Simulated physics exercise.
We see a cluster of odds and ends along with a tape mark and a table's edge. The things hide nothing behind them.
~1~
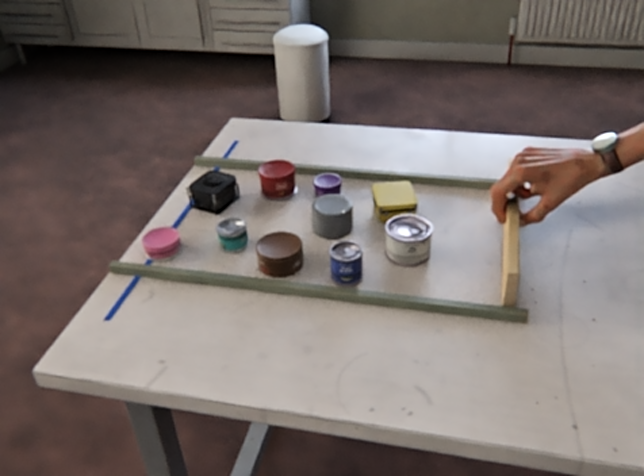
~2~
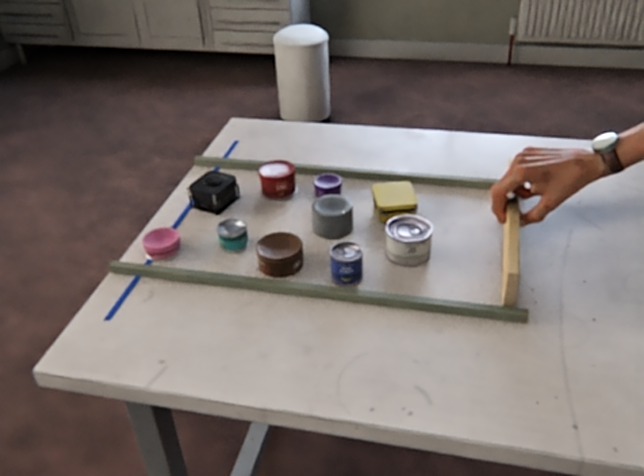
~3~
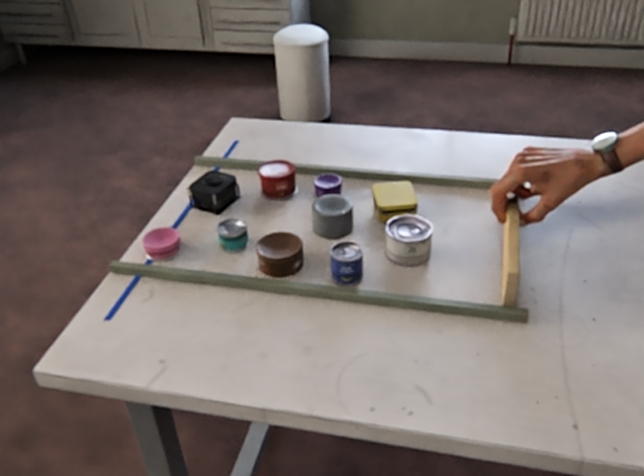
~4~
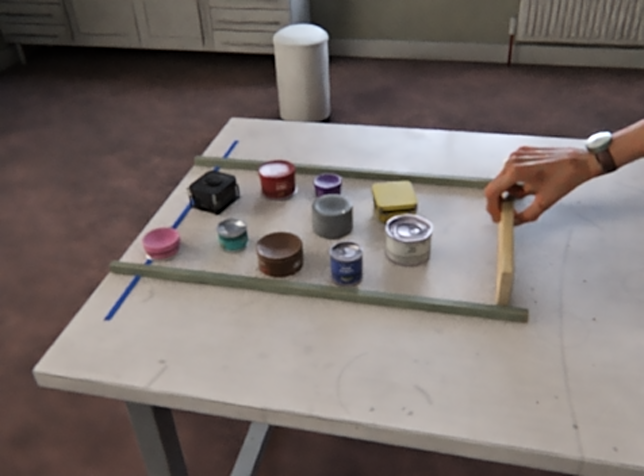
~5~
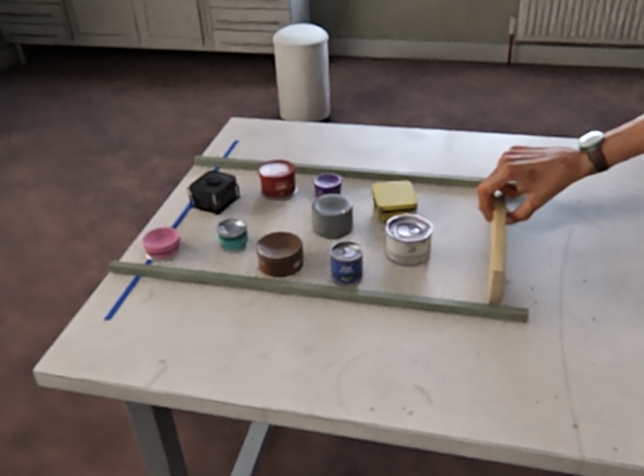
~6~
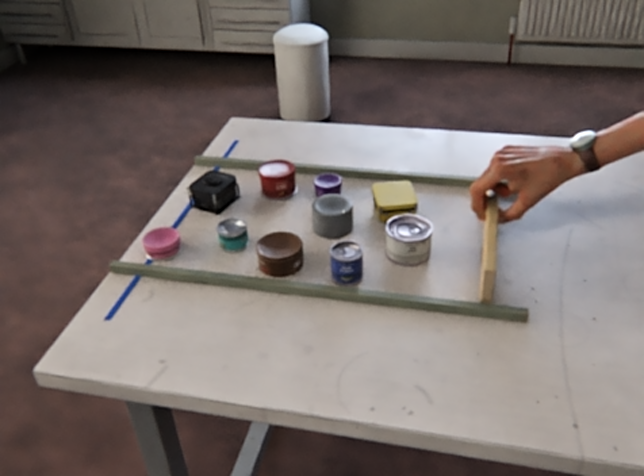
A hand wearing a watch held an upright wooden board on a white table, then slid it slightly left between two green strips, while the colourful tins and pots near the blue tape stayed still.
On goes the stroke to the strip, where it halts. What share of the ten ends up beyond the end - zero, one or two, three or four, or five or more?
What ends up beyond the end is five or more of them.
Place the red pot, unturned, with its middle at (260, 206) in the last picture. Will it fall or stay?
From that start, the object then does not stay.
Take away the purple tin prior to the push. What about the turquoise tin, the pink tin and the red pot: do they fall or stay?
Turquoise tin - gone, pink tin - gone, red pot - gone.
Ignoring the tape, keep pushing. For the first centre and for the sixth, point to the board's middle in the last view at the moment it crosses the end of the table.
At roughly (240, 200), then roughly (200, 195).
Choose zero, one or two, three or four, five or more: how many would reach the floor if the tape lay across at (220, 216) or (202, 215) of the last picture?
First try 1 or 2; second try at least five.
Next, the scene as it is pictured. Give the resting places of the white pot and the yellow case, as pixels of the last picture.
Roughly at (150, 218) and at (183, 180), in that order.
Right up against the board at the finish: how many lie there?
The count in contact is 4.
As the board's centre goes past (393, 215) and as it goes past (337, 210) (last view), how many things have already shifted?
Counts: 2 / 7.
A little later, none off yet; pink tin at rest near (162, 244); black case at rest near (214, 192); turquoise tin at rest near (233, 235).
Next, none off yet; pink tin at rest near (162, 244); black case at rest near (210, 193); turquoise tin shifted a little near (224, 231).
Later still, none off yet; pink tin tilted a little near (123, 235); black case shifted about its own width near (180, 192); turquoise tin shifted well along near (160, 222).
When it is over, the number that fall off is five or more; down, purple tin, brown tub, red pot, turquoise tin, black case and pink tin.
